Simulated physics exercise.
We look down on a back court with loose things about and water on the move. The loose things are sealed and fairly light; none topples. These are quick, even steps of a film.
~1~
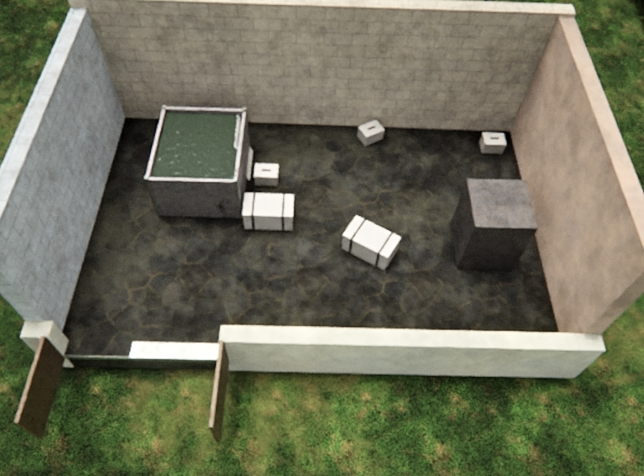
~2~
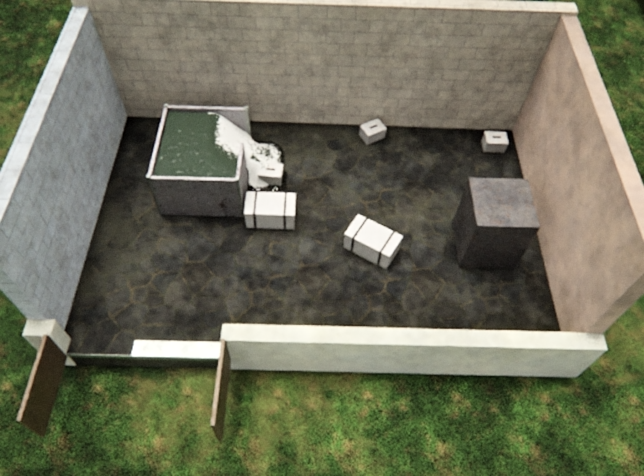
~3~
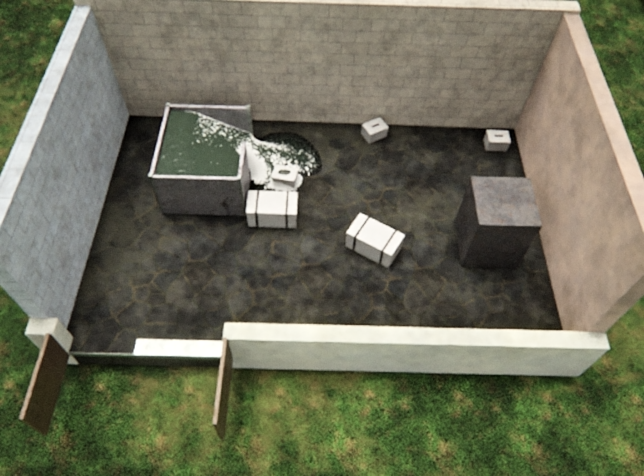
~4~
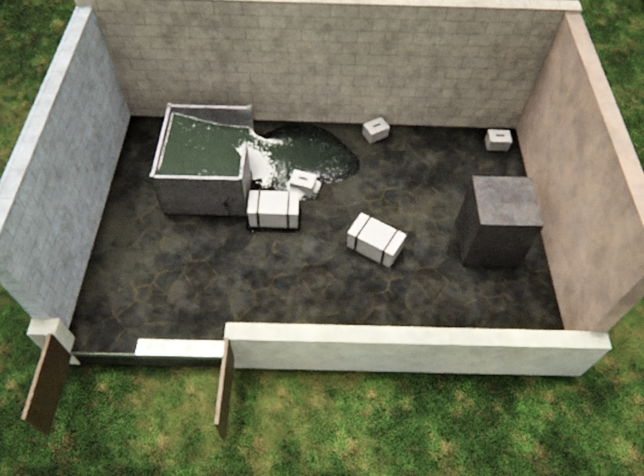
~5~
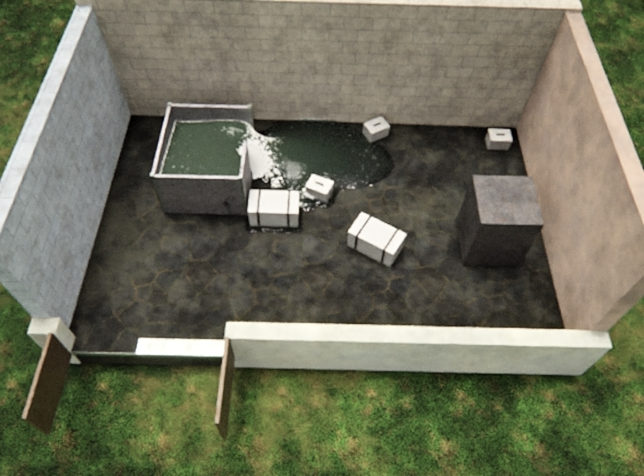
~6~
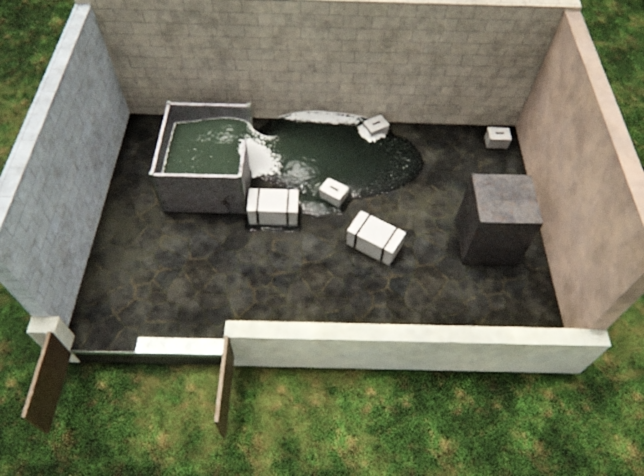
Green water pours from a raised tank and spreads right, pushing a small white box along.
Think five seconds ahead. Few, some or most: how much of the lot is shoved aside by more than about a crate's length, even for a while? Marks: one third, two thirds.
It is from one to two thirds.
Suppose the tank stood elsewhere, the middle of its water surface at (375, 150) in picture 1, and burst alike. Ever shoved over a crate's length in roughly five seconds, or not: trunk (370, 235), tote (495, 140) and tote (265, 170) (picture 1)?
In that order: Short of that, pushed that far, never so far.
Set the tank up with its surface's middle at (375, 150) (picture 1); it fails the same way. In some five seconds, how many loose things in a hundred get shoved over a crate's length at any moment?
Some 40 per cent.
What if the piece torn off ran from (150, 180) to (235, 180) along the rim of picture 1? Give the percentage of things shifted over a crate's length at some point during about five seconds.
Near 0 in a hundred.
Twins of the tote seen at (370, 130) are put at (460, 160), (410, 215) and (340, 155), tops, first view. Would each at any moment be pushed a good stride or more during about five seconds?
One after the other: Moved that far, pushed that far, that far or more.
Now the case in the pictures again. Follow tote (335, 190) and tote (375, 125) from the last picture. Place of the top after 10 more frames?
At about (451, 245) and (527, 153).
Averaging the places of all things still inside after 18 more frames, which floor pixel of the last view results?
Around (427, 227).
A moment on, 1 of 5 are well off their spots; 0 afloat.
Next, 2 of 5 are well off their spots; 2 afloat.
Later, 3 of 5 are well off their spots; 2 afloat.
In the end, 3 of 5 are well off their spots, and 3 have been at some point; 2 afloat.
